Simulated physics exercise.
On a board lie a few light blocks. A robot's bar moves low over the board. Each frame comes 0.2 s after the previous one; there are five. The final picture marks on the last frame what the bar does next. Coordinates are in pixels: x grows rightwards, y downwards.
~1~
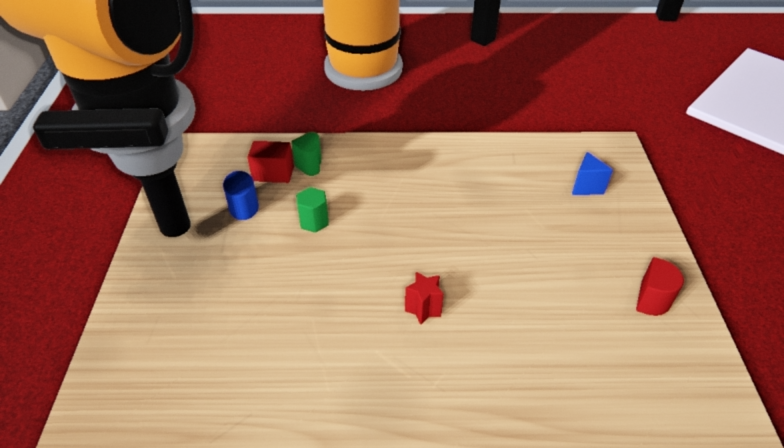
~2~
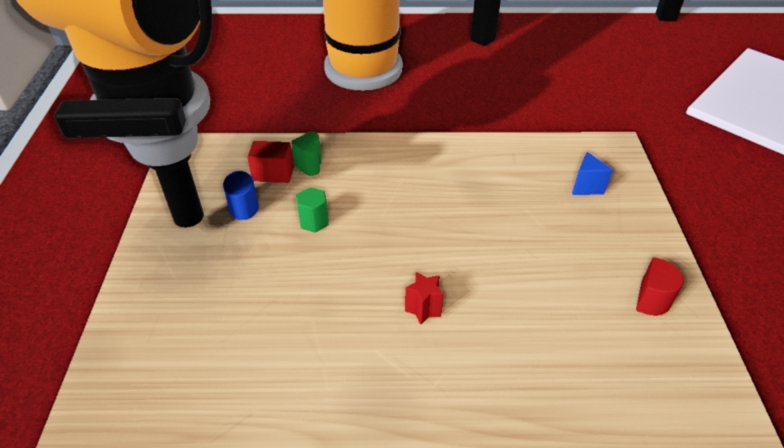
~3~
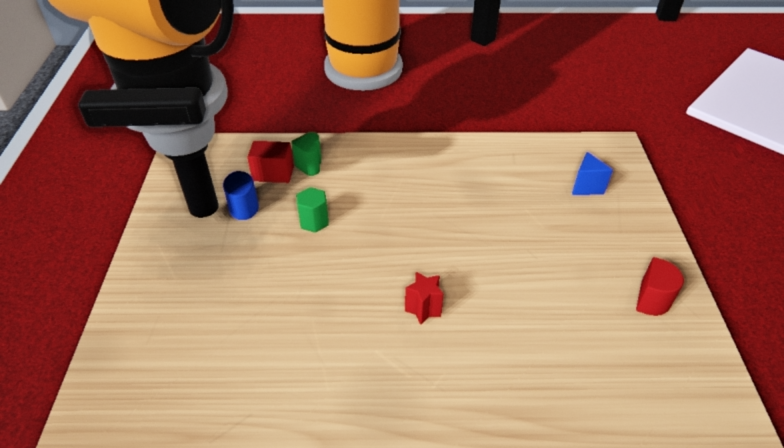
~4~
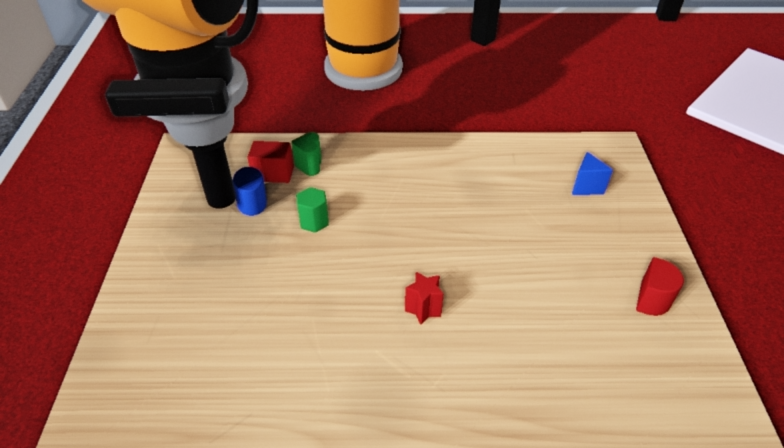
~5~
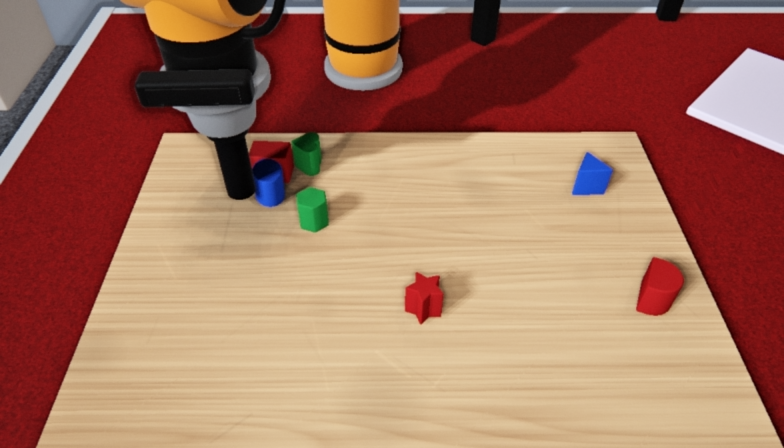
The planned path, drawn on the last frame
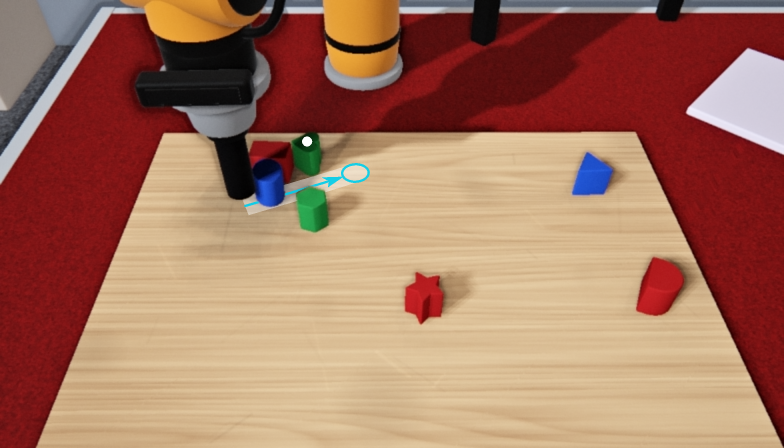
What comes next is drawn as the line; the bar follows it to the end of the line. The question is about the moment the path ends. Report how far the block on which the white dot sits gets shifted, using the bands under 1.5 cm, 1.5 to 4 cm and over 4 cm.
It moves a fair bit, 1.5 to 4 cm.
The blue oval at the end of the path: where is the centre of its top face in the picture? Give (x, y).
Its top middle will sit at (365, 132).
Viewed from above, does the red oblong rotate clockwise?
Going by the path, no.
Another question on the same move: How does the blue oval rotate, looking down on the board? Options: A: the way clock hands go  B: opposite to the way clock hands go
The answer is B.
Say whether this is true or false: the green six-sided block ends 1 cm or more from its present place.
Verdict: False.
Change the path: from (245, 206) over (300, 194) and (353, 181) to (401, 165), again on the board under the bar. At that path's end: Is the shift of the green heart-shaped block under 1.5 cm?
It seems not.
Path on the board, straight from (245, 206) to (355, 173); the dot is on the green heart-shaped block.
The first path, step by step. One third of the way, bar (282, 180); blue oval (303, 157), turned 30° anticlockwise; red oblong (276, 144), turned 30° anticlockwise; green heart-shaped block (311, 139).
Two thirds of the way, bar (319, 169); blue oval (338, 146), turned 40° anticlockwise; red oblong (276, 144), turned 30° anticlockwise; green heart-shaped block (325, 130), turned 70° anticlockwise.
At the end, bar (355, 158); blue oval (365, 132), turned 80° anticlockwise; red oblong (276, 144), turned 30° anticlockwise; green heart-shaped block (327, 129), turned 80° anticlockwise; green six-sided block in place.
